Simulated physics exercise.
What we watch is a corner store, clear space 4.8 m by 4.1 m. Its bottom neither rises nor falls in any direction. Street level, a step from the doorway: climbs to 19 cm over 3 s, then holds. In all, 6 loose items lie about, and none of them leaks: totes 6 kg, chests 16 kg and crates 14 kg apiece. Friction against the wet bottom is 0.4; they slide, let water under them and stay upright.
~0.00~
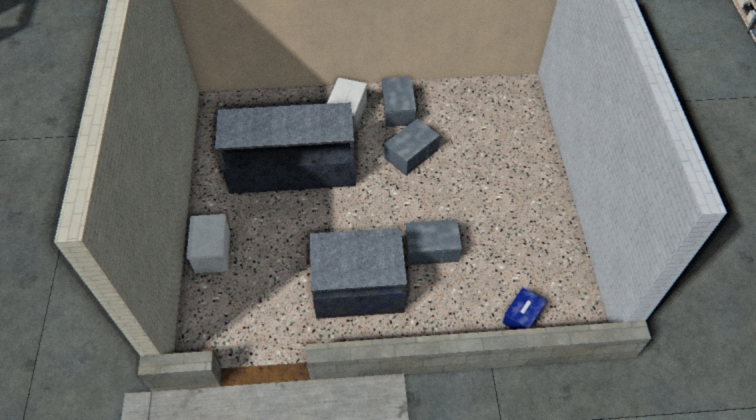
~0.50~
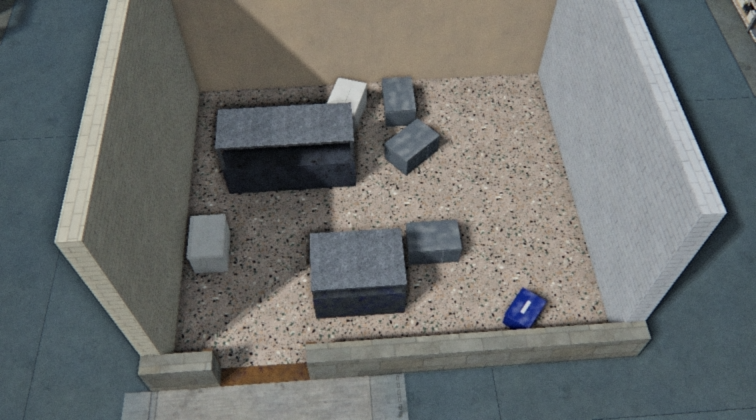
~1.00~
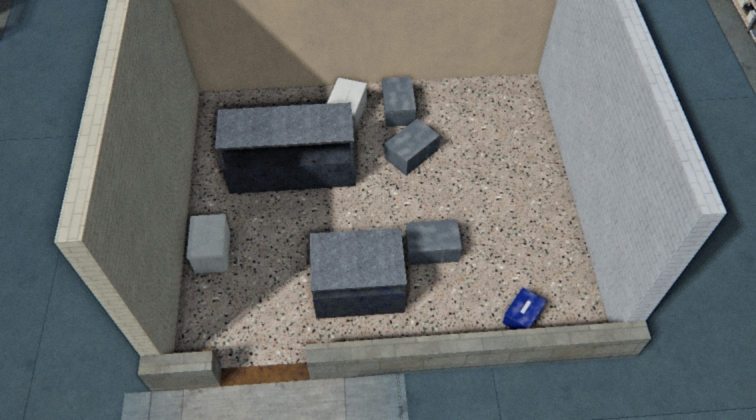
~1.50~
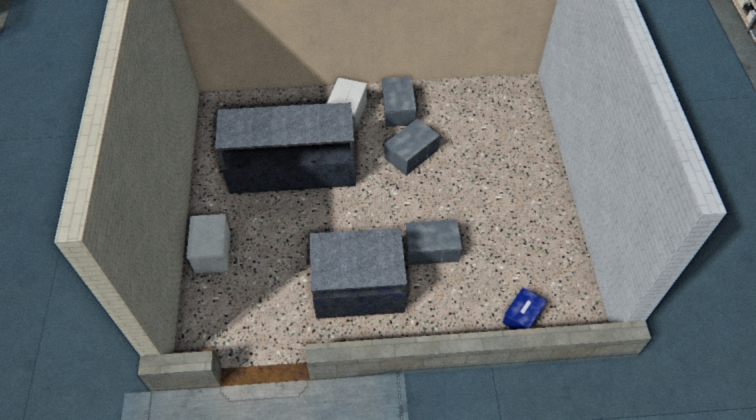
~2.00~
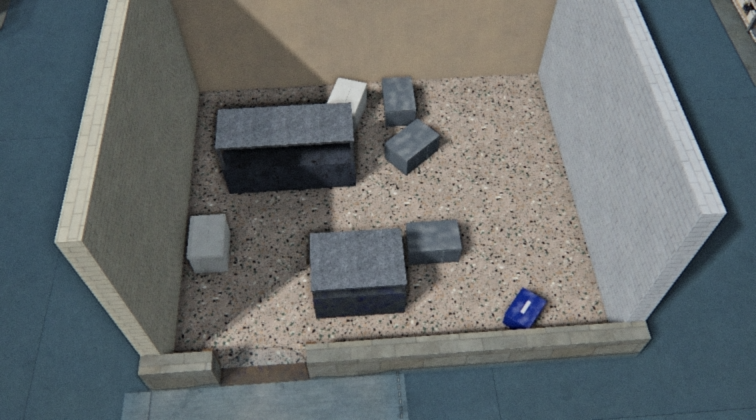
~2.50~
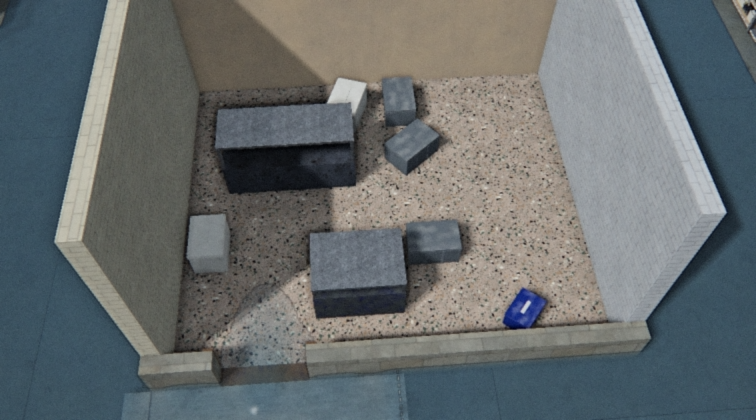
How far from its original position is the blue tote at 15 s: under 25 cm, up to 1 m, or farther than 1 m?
Result: A modest displacement.
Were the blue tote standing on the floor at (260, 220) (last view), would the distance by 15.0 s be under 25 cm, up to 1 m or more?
Looks like it is swept a long way.
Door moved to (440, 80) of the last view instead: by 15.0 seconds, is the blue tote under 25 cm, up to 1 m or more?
As for the blue tote, it winds up a long way off.
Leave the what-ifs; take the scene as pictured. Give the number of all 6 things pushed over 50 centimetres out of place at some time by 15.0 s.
The number is 3.
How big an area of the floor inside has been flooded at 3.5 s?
The covered patch comes to about 3.0 m2.
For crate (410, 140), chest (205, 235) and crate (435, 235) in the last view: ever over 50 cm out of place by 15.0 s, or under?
The first is bigger, the second bigger and the third not bigger.
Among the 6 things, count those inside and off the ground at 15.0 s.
Total: 5.
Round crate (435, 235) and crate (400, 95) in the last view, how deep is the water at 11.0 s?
I'd put it at 4 cm and 3 cm respectively.
After 3.5 s the blue tote is near (526, 307), 0.0 m from its start, aground; 0 afloat.
After 6.8 s the blue tote is near (526, 307), 0.0 m from its start, aground; 0 afloat.
After 11.0 s the blue tote is near (510, 290), 0.3 m from its start, aground; 0 afloat.
After 15.0 s the blue tote is near (552, 272), 0.6 m from its start, afloat; 5 afloat.
